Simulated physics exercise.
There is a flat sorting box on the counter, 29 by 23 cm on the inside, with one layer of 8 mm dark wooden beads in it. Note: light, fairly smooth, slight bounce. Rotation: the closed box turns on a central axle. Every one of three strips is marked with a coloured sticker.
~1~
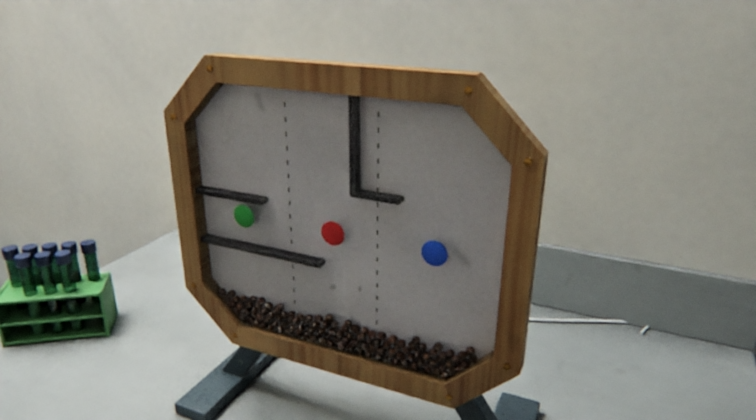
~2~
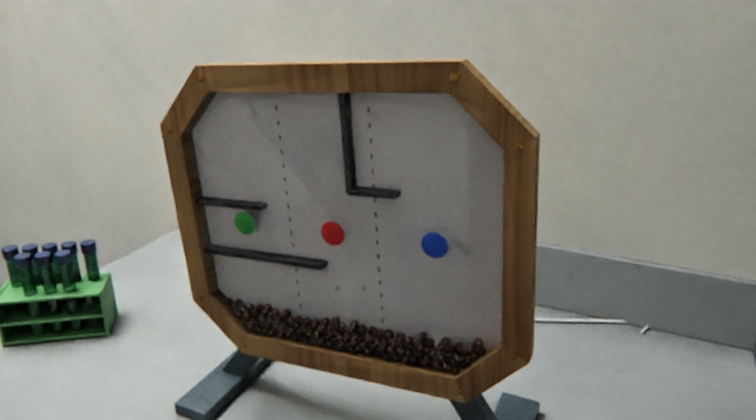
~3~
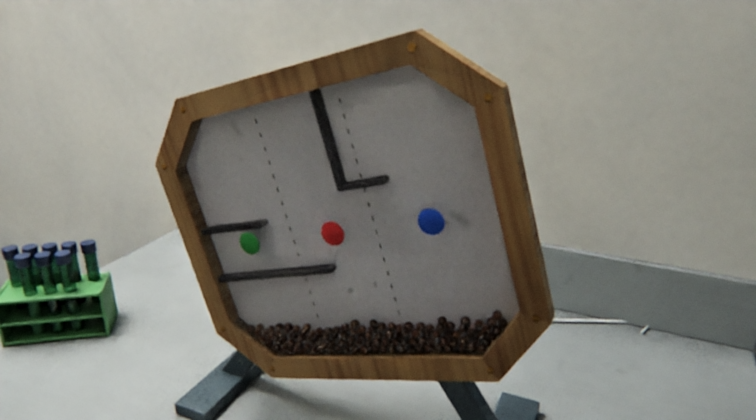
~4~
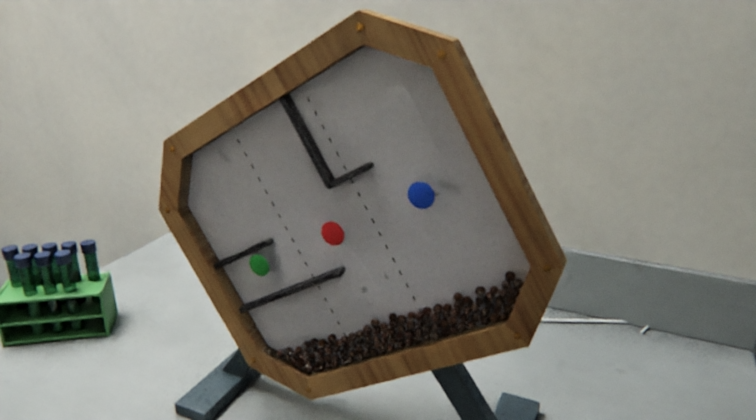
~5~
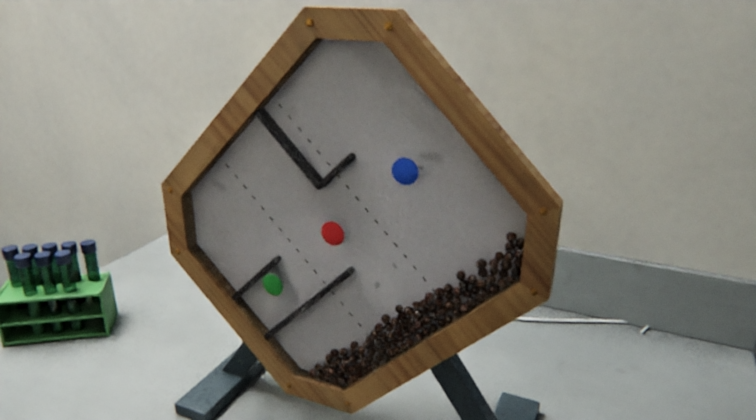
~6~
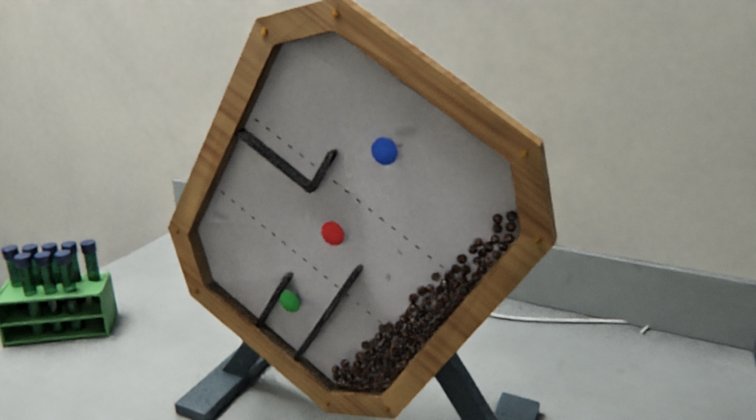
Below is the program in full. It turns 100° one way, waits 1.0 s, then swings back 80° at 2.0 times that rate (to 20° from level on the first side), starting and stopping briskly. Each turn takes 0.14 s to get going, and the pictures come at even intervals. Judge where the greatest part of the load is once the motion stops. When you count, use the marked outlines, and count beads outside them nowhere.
The greatest part is in the one marked green.
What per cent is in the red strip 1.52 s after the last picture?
It works out at roughly 0 per cent.
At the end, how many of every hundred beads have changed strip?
I'd guess roughly 65 percent, give or take.
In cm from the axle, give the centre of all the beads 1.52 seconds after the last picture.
Offset approx. 2 cm right, 12 cm below.
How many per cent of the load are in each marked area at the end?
The red strip ends with 5 percent, the blue strip with 0 percent and the green strip with 95 percent.
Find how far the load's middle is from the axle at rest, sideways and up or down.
It lies close to 6 centimetres left and 11 centimetres below.
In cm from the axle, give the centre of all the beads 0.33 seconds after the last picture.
Right by about 9 cm and below by about 8 cm.
Then, 0.33 s after the last picture, it stands 100° anticlockwise; the beads' middle is 9 cm right of and 8 cm below the centre; green 100 %.
Then, 1.52 s after the last picture, it stands 62° anticlockwise; the beads' middle is 2 cm right of and 12 cm below the centre; green 100 %.
Then, 1.72 s after the last picture, it stands 20° anticlockwise; the beads' middle is 6 cm left of and 10 cm below the centre; green 100 %.
All still 2.3 s after it, it stands 20° anticlockwise; red 5 %, blue 0 %, green 95 %.
